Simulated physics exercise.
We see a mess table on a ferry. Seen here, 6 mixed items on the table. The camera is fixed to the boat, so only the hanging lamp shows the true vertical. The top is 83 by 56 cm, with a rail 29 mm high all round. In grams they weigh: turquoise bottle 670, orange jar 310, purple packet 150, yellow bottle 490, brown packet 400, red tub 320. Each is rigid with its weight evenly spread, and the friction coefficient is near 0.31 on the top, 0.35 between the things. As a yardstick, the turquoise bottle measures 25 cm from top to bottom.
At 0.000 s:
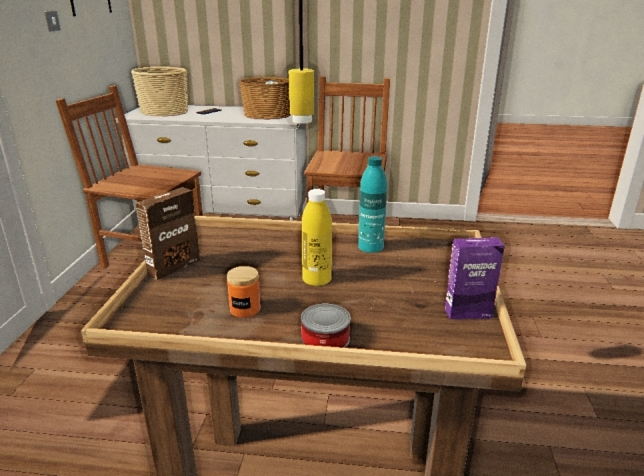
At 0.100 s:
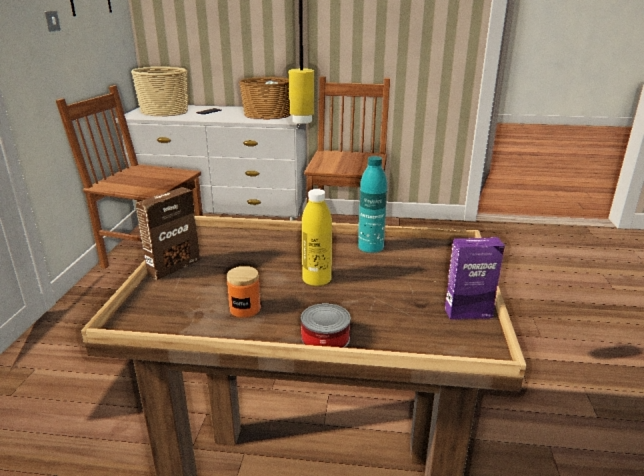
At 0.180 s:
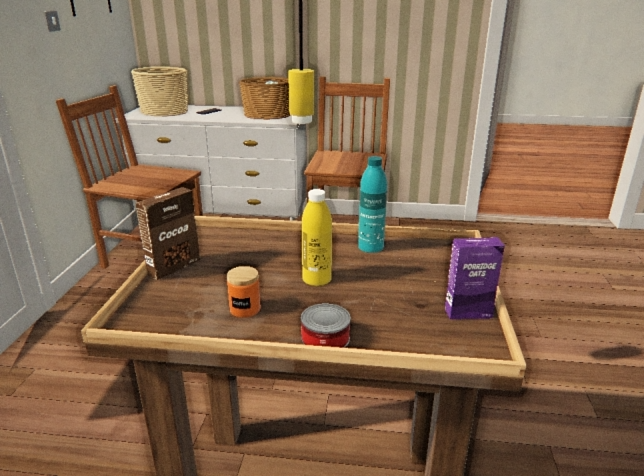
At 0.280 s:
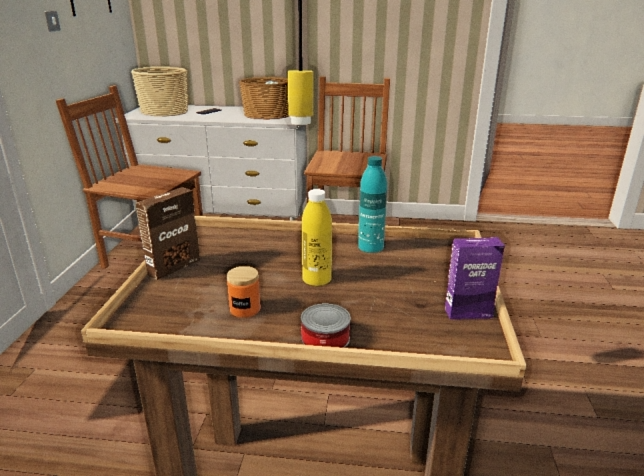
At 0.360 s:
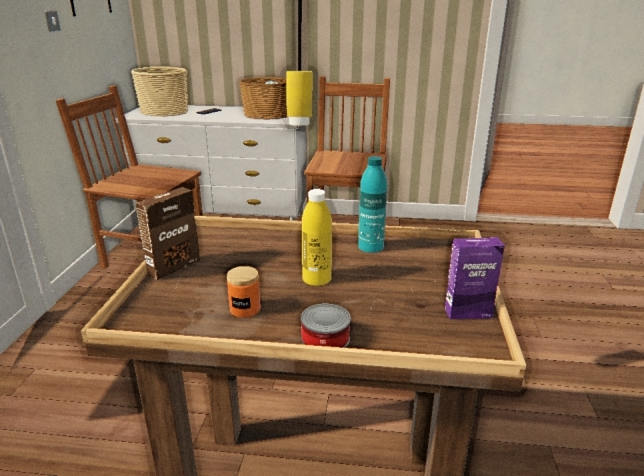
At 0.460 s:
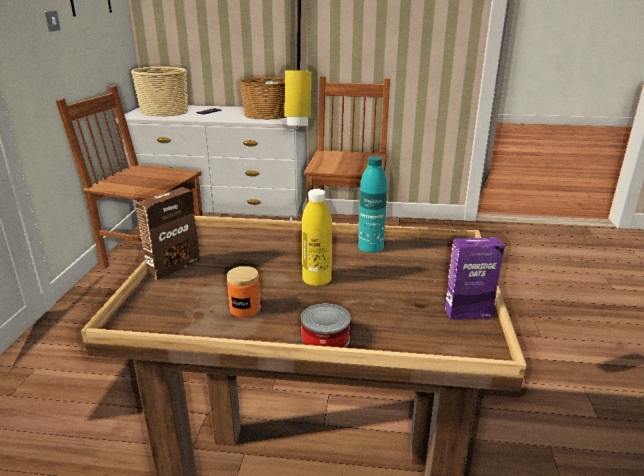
The hanging yellow lamp shifts very slightly while six items stay still on the wooden table.
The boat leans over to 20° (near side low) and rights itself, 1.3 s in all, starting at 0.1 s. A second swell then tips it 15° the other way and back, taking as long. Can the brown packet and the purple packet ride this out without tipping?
The brown packet is still upright, the purple packet falls over.
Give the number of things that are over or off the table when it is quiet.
In all, 2.
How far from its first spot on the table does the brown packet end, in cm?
Some 3 cm.
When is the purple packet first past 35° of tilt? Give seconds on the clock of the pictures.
Near 0.9 s.
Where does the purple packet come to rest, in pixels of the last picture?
Around (464, 319).
By 0.86 s, floor tilted 19°, near side down; purple packet rocked 42° off its seat near (484, 299); turquoise bottle rocked 7° off its seat.
By 1.06 s, floor tilted 11°, near side down; purple packet on its side near (474, 341); brown packet 3 cm from its spot near (164, 239); turquoise bottle rocked 34° off its seat.
By 1.96 s, floor tilted 14°, far side down; purple packet on its side near (471, 339); brown packet 3 cm from its spot near (164, 239); turquoise bottle on its side.
When it is over (3.2 s), lying over on the table, turquoise bottle and purple packet; the other 4 within 5 cm of the start. In the last view, brown packet near (164, 239), purple packet near (464, 319).
